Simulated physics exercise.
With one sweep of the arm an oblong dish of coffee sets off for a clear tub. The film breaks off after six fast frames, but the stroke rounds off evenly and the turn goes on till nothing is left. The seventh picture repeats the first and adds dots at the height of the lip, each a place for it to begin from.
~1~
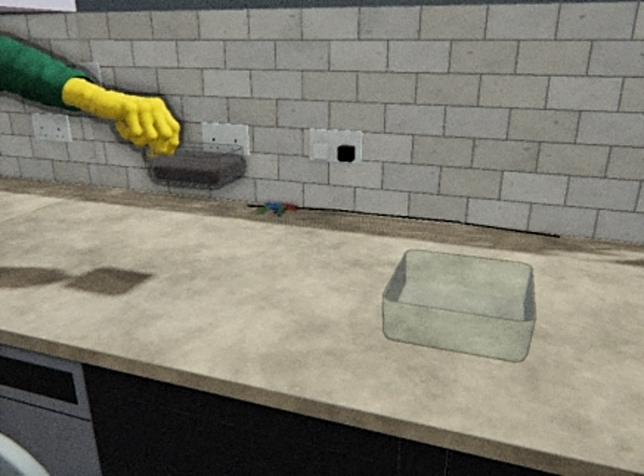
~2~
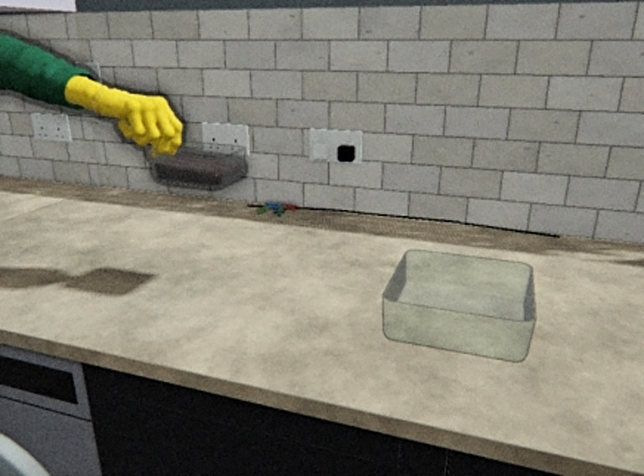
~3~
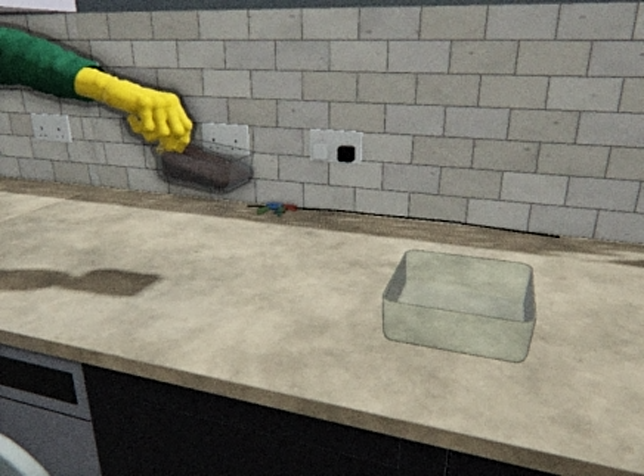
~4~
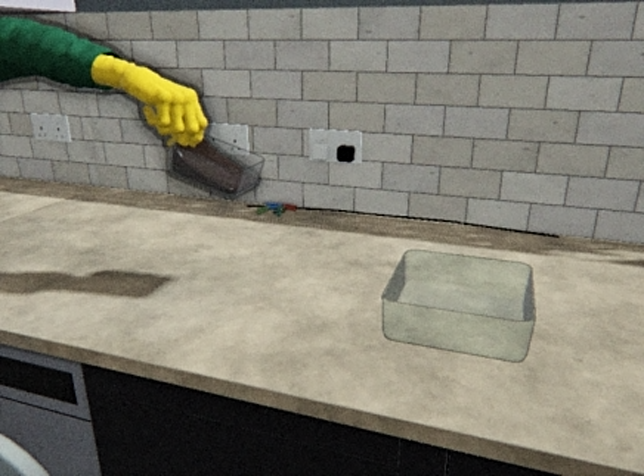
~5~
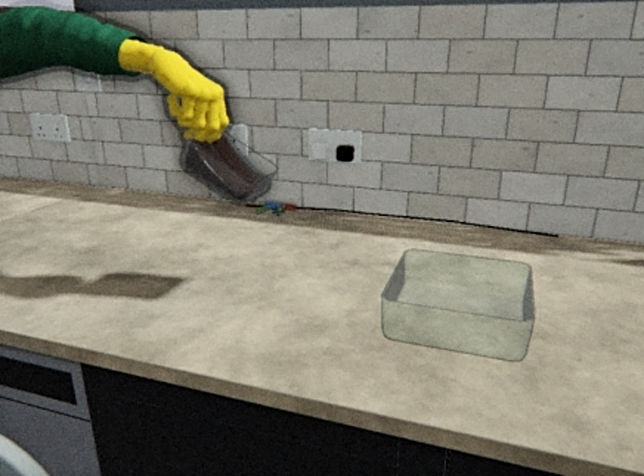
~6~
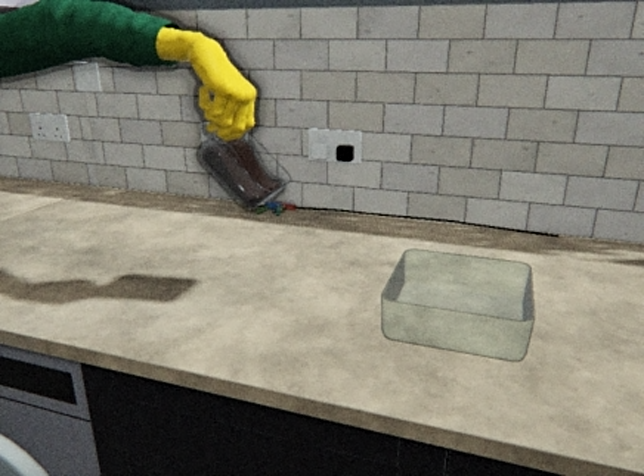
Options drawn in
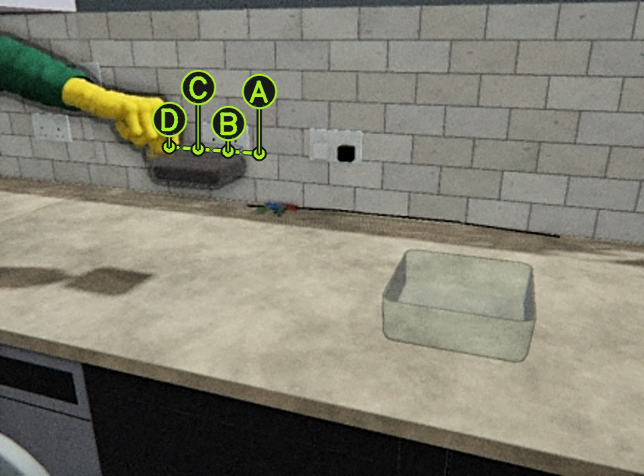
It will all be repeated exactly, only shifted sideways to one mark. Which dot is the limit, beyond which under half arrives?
It is A.
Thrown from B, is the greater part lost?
Yes, that goes wrong.
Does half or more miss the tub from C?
Yes, that goes wrong.
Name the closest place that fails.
That would be B.
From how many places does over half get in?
One of them.
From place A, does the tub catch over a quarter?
Yes.
In lime, A at (259, 153); B at (228, 151); C at (198, 149); D at (169, 147).
With A, about 65 % lands in the tub, 21 % falls short and 15 % goes beside or beyond.
With B, about 25 % lands in the tub, 66 % falls short and 8 % goes beside or beyond.
With C, about 0 % lands in the tub, 98 % falls short.
With D, about 0 % lands in the tub, 100 % falls short.
